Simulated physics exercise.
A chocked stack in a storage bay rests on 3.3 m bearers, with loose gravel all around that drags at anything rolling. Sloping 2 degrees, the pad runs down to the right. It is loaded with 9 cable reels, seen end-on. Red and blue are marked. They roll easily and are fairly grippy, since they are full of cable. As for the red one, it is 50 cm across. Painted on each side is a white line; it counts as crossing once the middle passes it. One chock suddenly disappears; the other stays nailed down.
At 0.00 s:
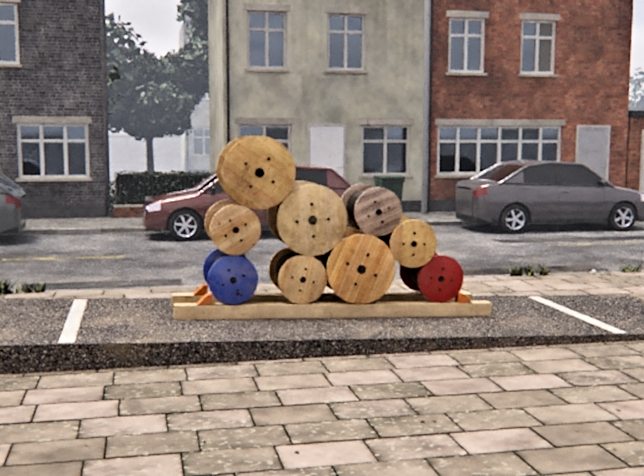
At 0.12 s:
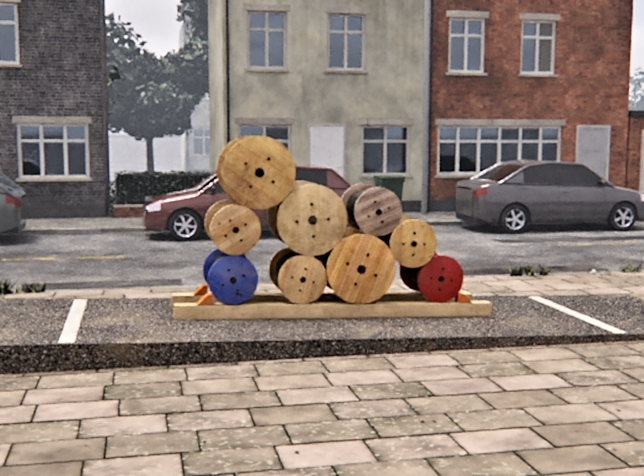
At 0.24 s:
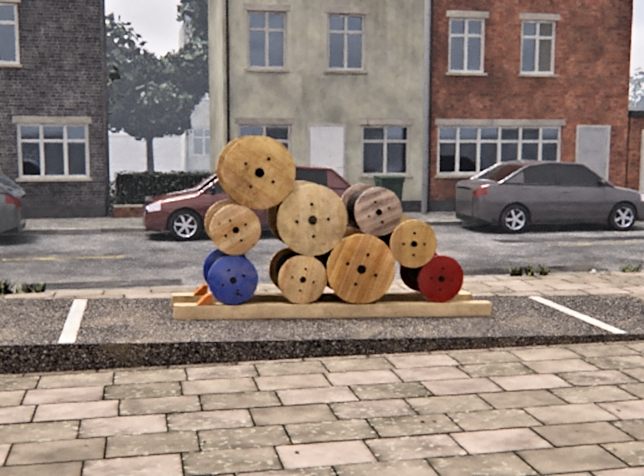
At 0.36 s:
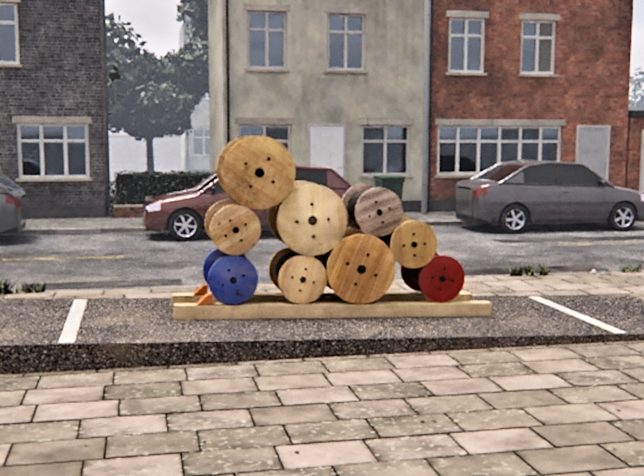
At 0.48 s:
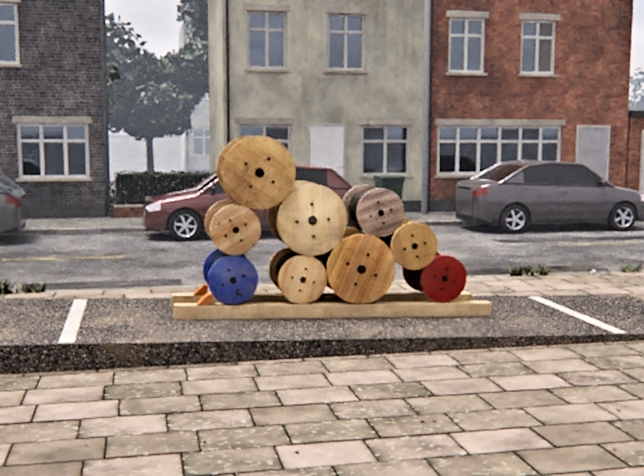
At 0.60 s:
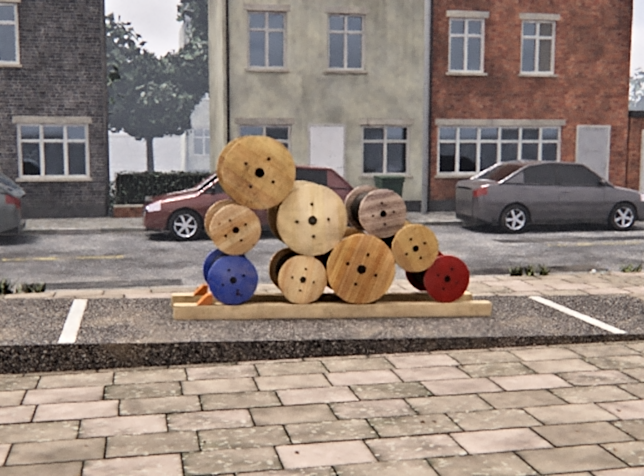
At the start, a stack of wooden cable reels, with a blue one at the lower left and a red one at the lower right, sits chocked on timber bearers beside a street. Then the right chock disappears, and the red reel creeps slightly to the right.
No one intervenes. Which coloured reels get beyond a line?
As for the red, it clears a line; the blue stays within the lines.
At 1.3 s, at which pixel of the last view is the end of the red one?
It should be close to pixel (478, 280).
By 1.3 s, red is on the bearers, 15 cm from the bearers' right end, rolling right; blue is on the bearers, 55 cm from the bearers' left end; 0 of 9 have crossed.
By 2.2 s, red is off the bearers, 55 cm short of the right line, rolling right; as before, blue; 0 of 9 have crossed.
By 3.2 s, red is past the right line; as before, blue; 1 of 9 has crossed.
Finally (8.5 s), red is past the right line; blue is on the bearers, 130 cm from the bearers' left end; 2 of 9 have crossed.
